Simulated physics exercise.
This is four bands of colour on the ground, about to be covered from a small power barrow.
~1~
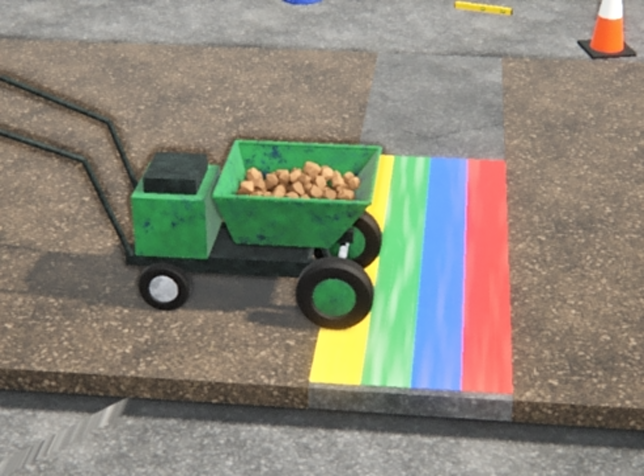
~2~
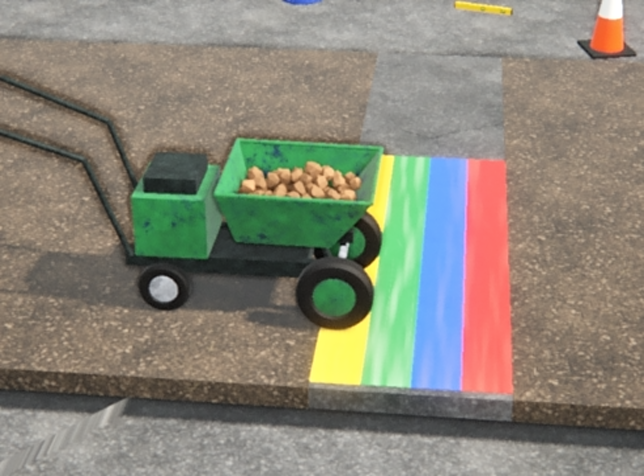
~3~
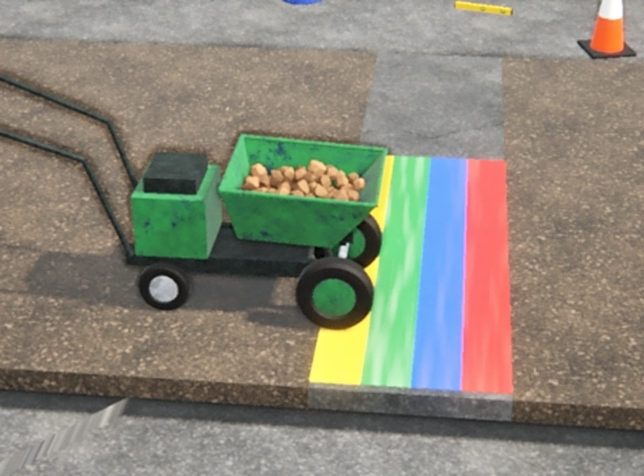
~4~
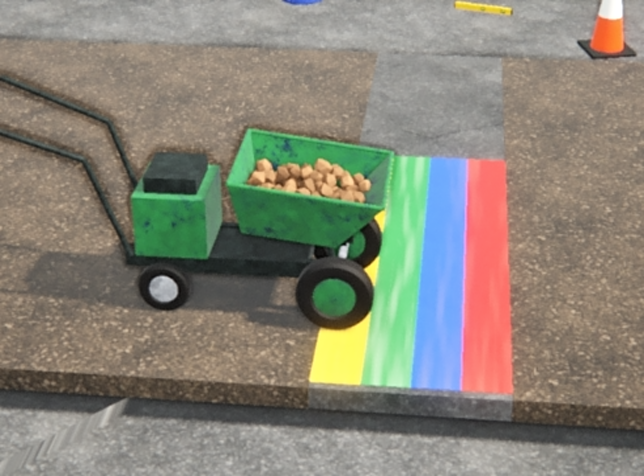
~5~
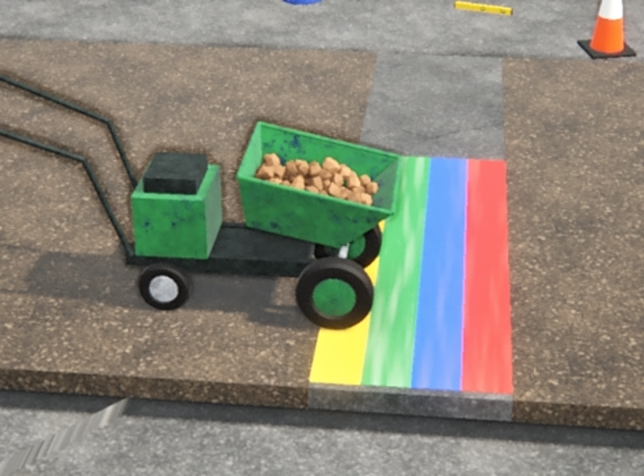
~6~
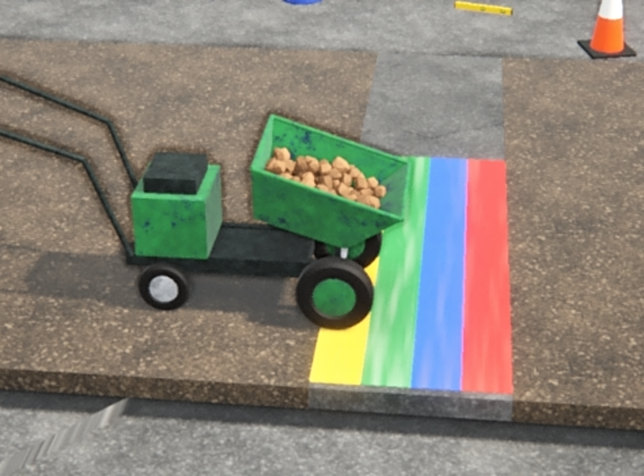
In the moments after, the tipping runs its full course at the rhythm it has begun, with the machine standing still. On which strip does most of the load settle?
The red one gets the largest share.
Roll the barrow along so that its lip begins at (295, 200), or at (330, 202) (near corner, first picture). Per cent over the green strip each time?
Near 30 % and 0 %.
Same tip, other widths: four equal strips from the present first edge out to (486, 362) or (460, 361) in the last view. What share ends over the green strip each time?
The first gives 0 %, the second 0 %.
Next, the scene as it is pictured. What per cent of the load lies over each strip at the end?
Yellow strip: 0 %, green strip: 0 %, blue strip: 10 %, red strip: 45 %.
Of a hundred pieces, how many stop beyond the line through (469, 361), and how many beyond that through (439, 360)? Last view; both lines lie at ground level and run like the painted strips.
The first gives 60 %, the second 80 %.
Soon, skip tipped steeply; all in the skip.
A while on, skip tipped right over; about two thirds in the skip; a small part over the blue strip; about a quarter over the red strip; a stray few off the paint.
Towards the end, skip tipped right over; about a quarter in the skip; a small part over the blue strip; about half over the red strip; about a quarter off the paint.
Finally, skip tipped right over; about a quarter in the skip; none over the yellow strip; none over the green strip; a small part over the blue strip; about half over the red strip; about a quarter off the paint.
